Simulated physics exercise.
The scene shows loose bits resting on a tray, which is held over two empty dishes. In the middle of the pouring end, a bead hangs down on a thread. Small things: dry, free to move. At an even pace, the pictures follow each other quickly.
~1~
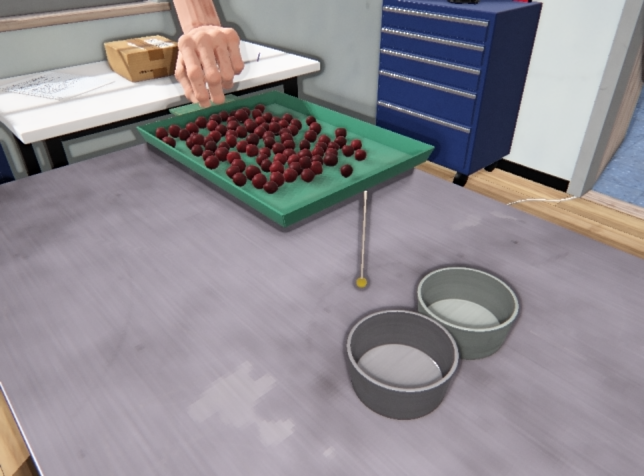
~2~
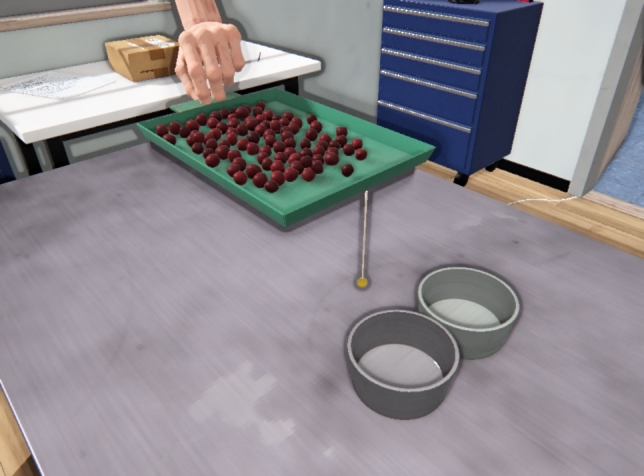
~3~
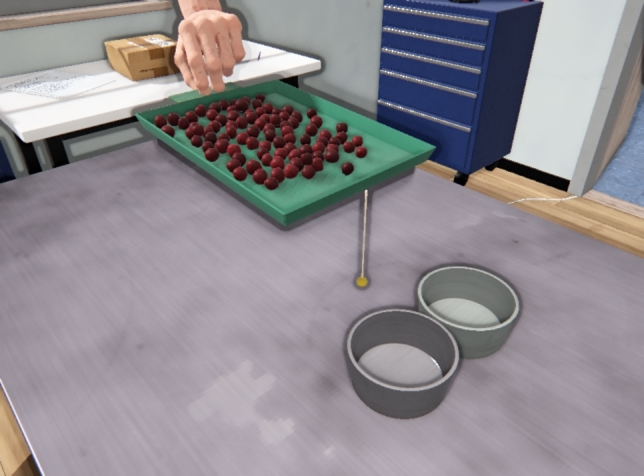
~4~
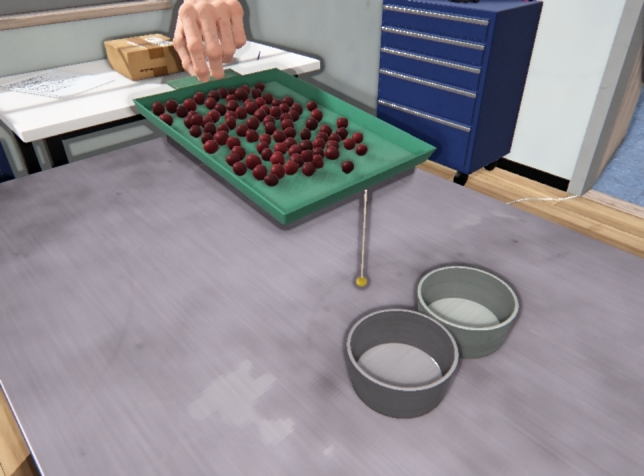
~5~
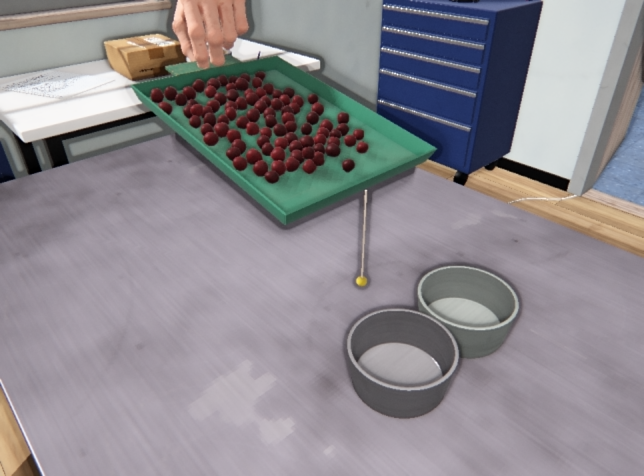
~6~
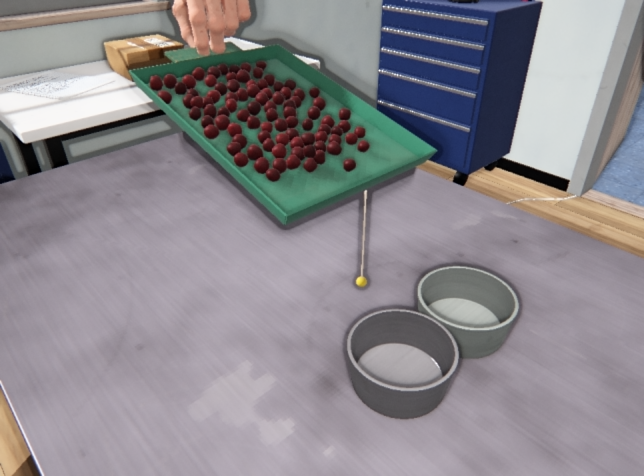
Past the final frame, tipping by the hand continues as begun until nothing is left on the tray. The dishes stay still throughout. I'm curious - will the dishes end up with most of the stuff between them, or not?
Yes, more than half of it.
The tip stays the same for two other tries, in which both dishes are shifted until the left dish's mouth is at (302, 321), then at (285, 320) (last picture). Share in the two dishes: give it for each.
In turn 0 and 0 in a hundred.
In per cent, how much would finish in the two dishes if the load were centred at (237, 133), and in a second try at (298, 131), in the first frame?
You'd get 80 % the first time and 80 % the second.
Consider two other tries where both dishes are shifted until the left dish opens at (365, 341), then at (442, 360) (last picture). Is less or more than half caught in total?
Placing 1: A majority of it. Placing 2: A minority of it.
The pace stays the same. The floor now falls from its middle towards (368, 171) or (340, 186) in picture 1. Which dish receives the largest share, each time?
Going by the two slopes in order, it's the right-side one and then the left-side one.
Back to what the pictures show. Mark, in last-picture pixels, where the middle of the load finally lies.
Close to (411, 355), more or less.
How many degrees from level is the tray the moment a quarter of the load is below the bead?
Roughly 90°.
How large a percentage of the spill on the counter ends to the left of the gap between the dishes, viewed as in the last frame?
Close to 90 %.
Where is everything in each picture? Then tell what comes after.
The first picture shows corners of the pouring end near (284, 210) and (427, 147), level; middle of the load near (253, 140), dried cherries; left dish near (443, 392); right dish near (506, 334); bead on its thread near (362, 283).
The second picture shows corners of the pouring end near (285, 210) and (428, 147), level; middle of the load near (253, 138).
The third picture shows corners of the pouring end near (285, 209) and (428, 146), tipped barely, level across its low end; middle of the load near (253, 132).
The fourth picture shows corners of the pouring end near (286, 209) and (429, 147), tipped a little, level across its low end; middle of the load near (253, 124).
The fifth picture shows corners of the pouring end near (287, 209) and (429, 148), tipped a little, level across its low end; middle of the load near (253, 115).
The sixth picture shows corners of the pouring end near (287, 210) and (430, 149), tipped a little, level across its low end; middle of the load near (254, 108); left dish near (443, 391); right dish near (506, 333).
Shortly afterwards, tray tipped steeply; the whole lot on the tray.
Next, tray tipped right over; near a third on the tray; a little in the left dish; a little in the right dish; a little outside both; near a third in the air.
Some moments later, tray tipped past a quarter turn; near a third in the left dish; near a quarter in the right dish; near a third outside both.
In the end, tray tipped past a quarter turn; near a third in the left dish; near a quarter in the right dish; near a third outside both.
